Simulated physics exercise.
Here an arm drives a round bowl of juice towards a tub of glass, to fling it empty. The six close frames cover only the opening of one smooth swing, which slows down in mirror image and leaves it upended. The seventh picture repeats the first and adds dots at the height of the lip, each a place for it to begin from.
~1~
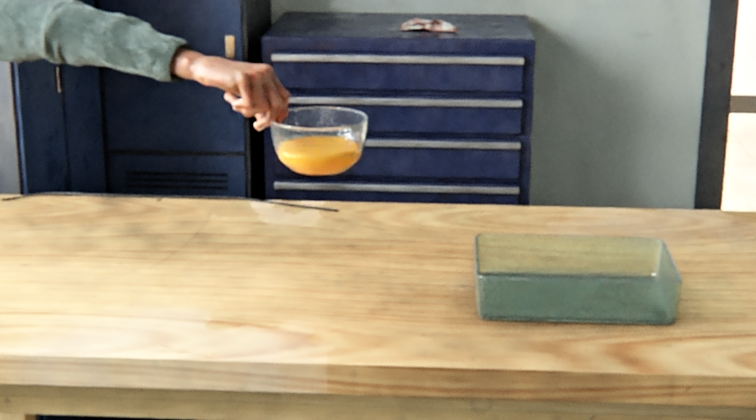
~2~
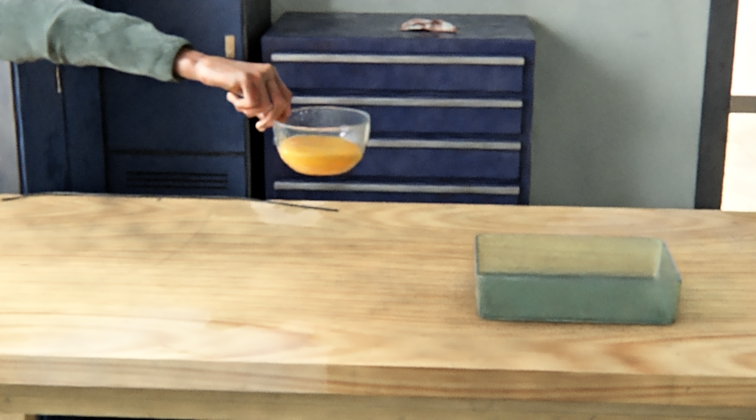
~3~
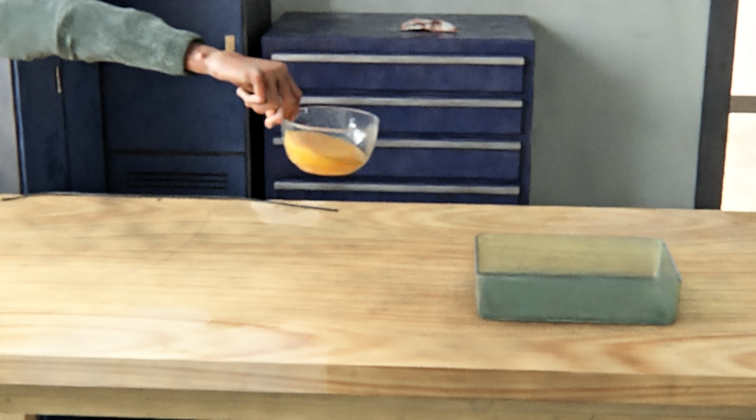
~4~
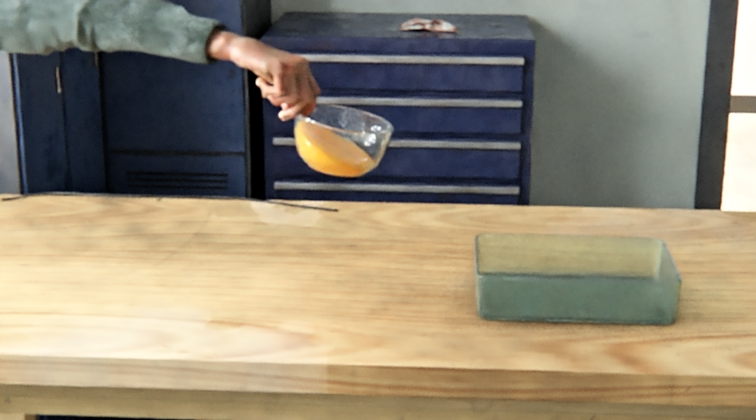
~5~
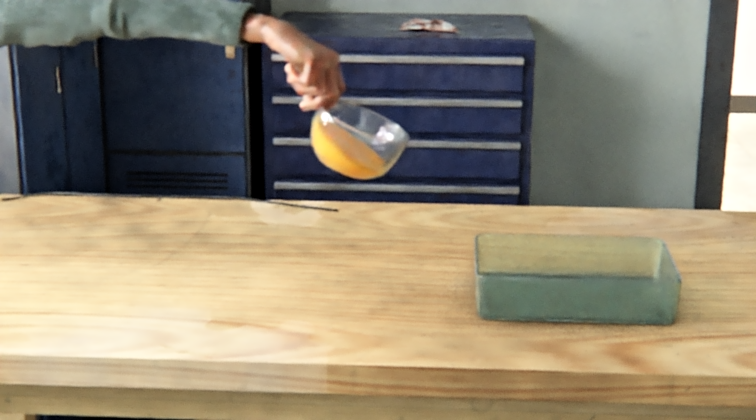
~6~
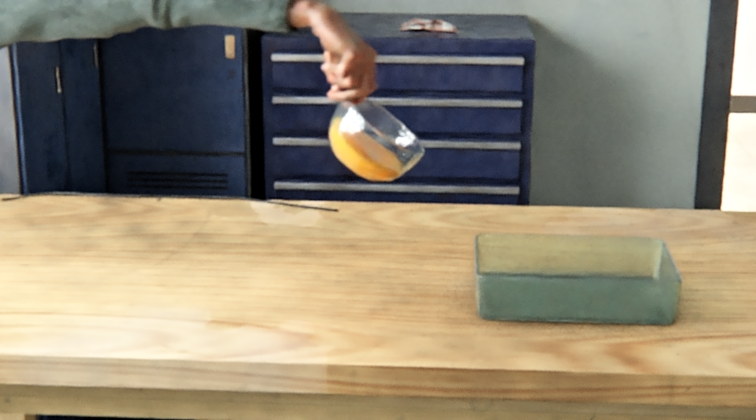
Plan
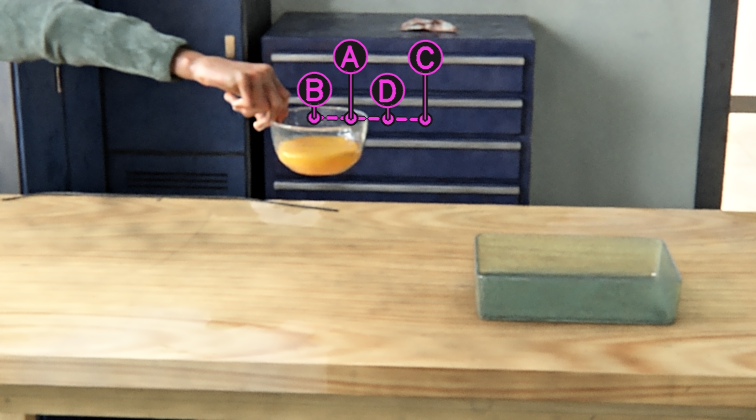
A workshop with a pale wooden bench is seen from the front and slightly above, with dark blue drawers and cabinets against a grey wall behind. At the upper left, a hand in a grey-green sleeve holds a clear round bowl of orange juice, while a greenish glass tub sits on the bench at right. The arm carries the bowl rightward, slowly at first, tilting it increasingly toward the right, as the camera stays still.
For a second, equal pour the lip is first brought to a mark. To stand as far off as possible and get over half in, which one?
B will do.
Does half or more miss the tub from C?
No, not at all.
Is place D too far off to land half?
No, that is safe.
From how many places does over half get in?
All four.
On the marked copy, A at (350, 118); B at (314, 117); C at (425, 119); D at (387, 118).
Choosing A, about 74 % lands in the tub, 2 % falls short and 24 % goes beside or beyond.
Choosing B, about 62 % lands in the tub, 18 % falls short and 20 % goes beside or beyond.
Choosing C, about 67 % lands in the tub, 8 % falls short and 25 % goes beside or beyond.
Choosing D, about 64 % lands in the tub, 4 % falls short and 32 % goes beside or beyond.
